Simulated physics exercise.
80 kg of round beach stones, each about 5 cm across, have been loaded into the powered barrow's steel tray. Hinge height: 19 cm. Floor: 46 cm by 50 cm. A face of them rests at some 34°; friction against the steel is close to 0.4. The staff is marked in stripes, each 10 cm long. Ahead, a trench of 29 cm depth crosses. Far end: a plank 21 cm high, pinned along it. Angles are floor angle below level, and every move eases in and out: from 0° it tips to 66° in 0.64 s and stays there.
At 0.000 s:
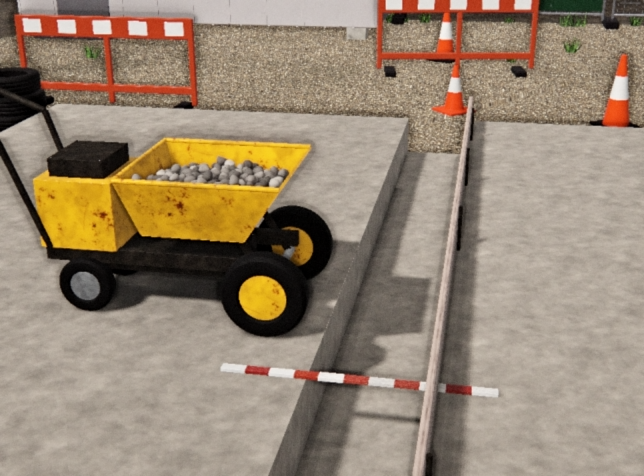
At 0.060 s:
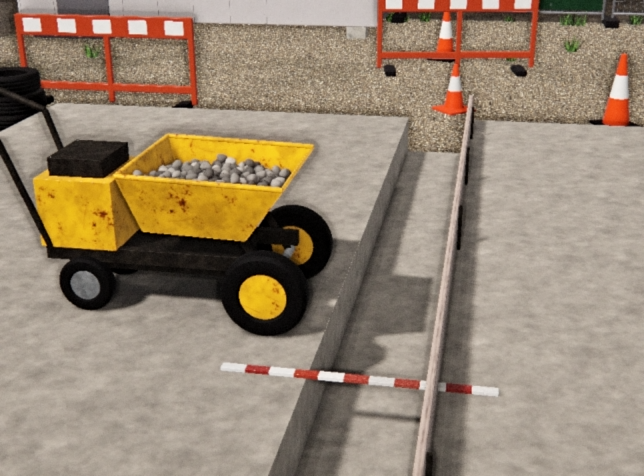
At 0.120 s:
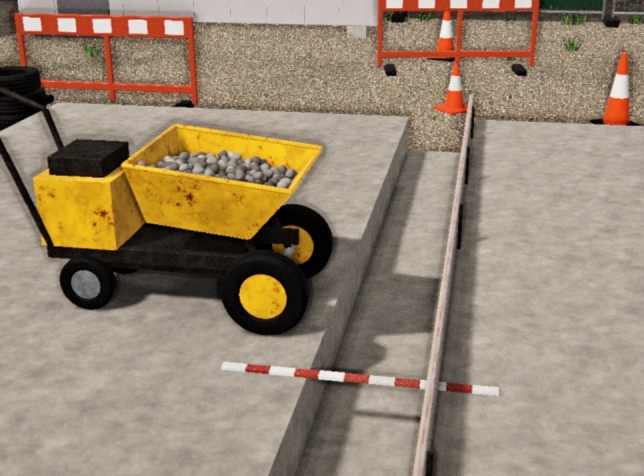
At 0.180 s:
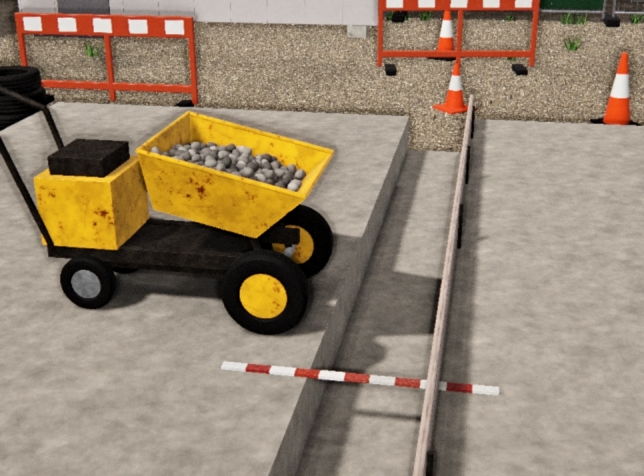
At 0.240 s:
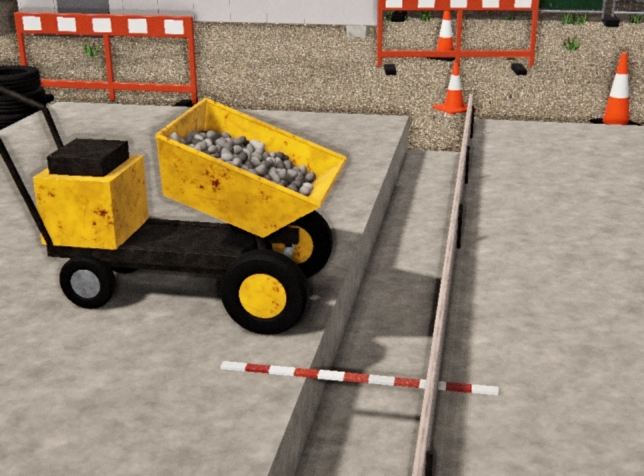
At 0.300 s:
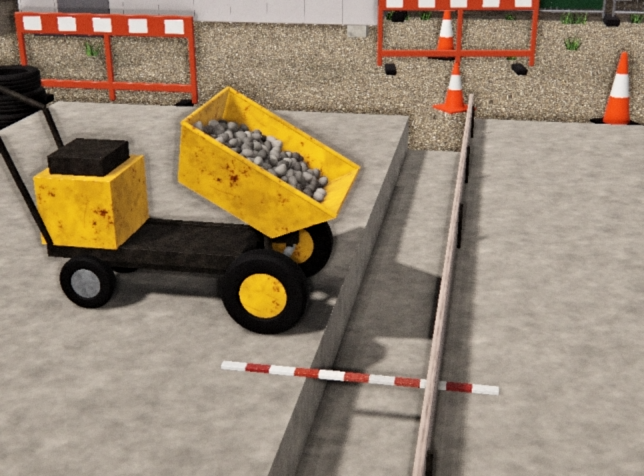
On a concrete yard with a narrow trench across it, a yellow powered barrow stood still while its tray of grey stones tilted steadily up at the back, its front lip lowering toward the right.
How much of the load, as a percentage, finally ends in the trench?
I would put it at about 78 per cent.
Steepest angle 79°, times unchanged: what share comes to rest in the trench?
About 85%.
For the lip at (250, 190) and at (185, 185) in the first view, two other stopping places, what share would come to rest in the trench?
I'd say some 95 per cent and some 85 per cent.
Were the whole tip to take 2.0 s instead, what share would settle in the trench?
That works out at about 100 in a hundred.
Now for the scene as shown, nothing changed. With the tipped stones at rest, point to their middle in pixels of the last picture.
Middle at around (416, 358), I'd say.
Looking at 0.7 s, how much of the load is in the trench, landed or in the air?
About 20 per cent by then.
After 0.5 s the floor is at 56°; 100 % in the tray; the foremost stones are at (355, 230).
After 0.7 s the floor is at 66°; 77 % in the tray, 21 % in the trench, 2 % past the trench; the foremost stones are at (447, 275).
After 1.1 s the floor is at 66°; 27 % in the tray, 50 % in the trench, 22 % past the trench; the foremost stones are at (590, 341).
After 3.0 s the floor is at 66°; 0 % in the tray, 78 % in the trench, 22 % past the trench; the foremost stones are past the picture's edge.
